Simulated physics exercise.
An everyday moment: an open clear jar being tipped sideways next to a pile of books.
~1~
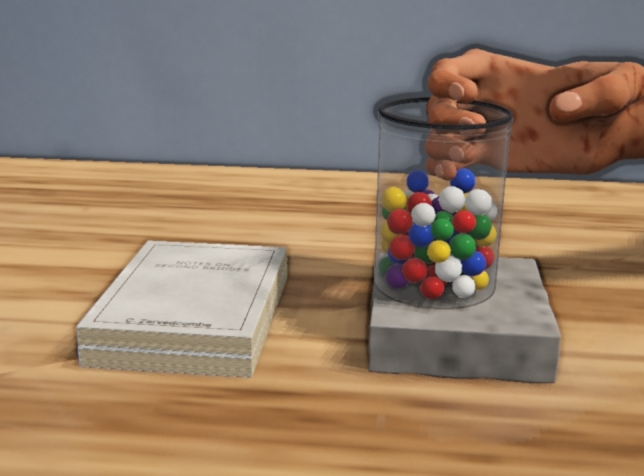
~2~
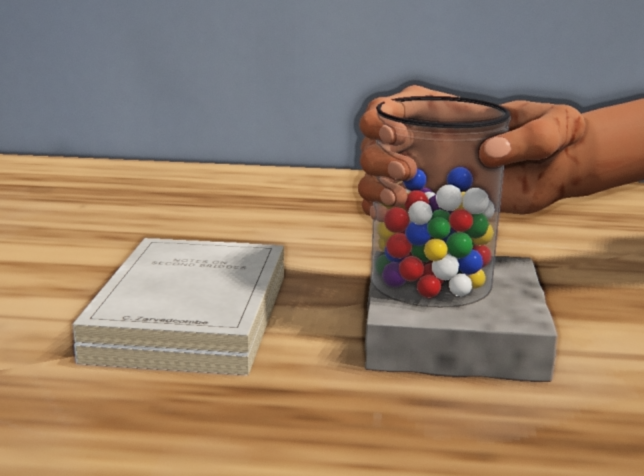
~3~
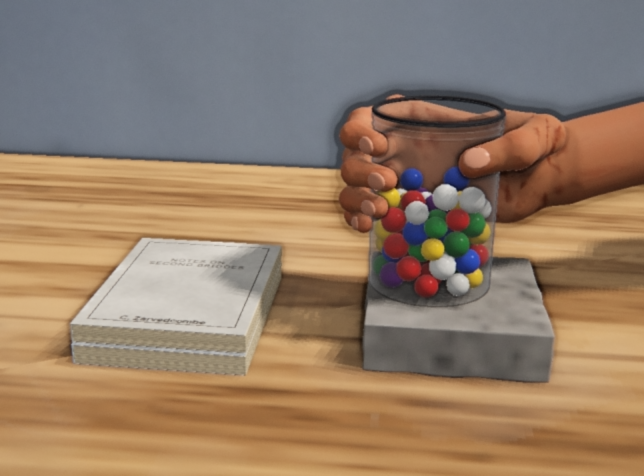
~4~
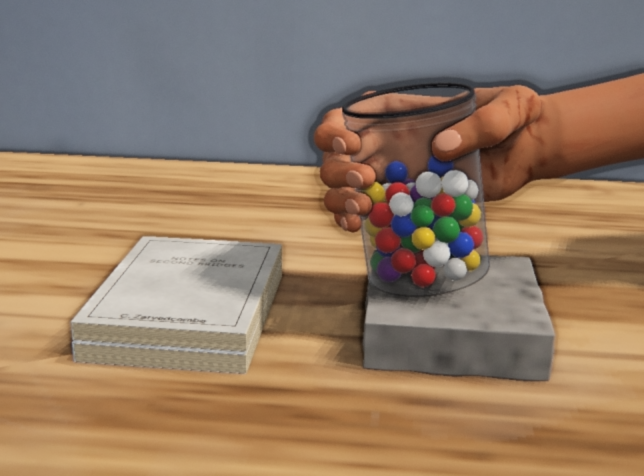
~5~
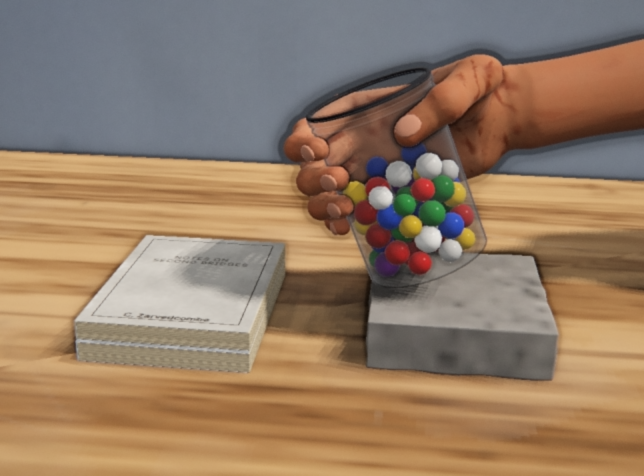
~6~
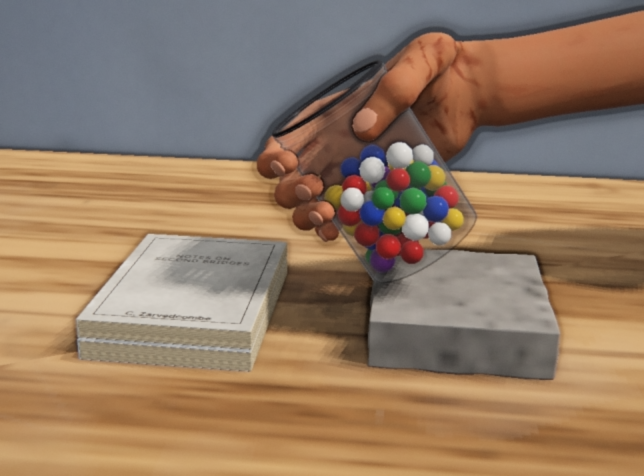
A hand grips a clear jar of colourful gumballs and tilts it to the left.
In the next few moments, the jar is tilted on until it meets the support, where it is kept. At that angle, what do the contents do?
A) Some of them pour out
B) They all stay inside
A.
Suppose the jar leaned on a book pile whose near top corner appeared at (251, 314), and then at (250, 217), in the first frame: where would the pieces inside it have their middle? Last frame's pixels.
(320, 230), then (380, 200).
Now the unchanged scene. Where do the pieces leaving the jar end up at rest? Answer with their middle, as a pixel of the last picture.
Roughly at (40, 288).
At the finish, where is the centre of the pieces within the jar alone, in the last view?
Roughly (237, 264).
Then, 0.38 s later than the last frame, the jar leans 59°; everything is still inside.
Then, 0.78 s later than the last frame, the jar leans 85°; everything is still inside.
Then, 1.26 s later than the last frame, the jar rests on the book pile at 96°; roughly a third of the gumballs out of it.
When it is over, the jar rests on the book pile at 96°; the larger part of the gumballs out of it.
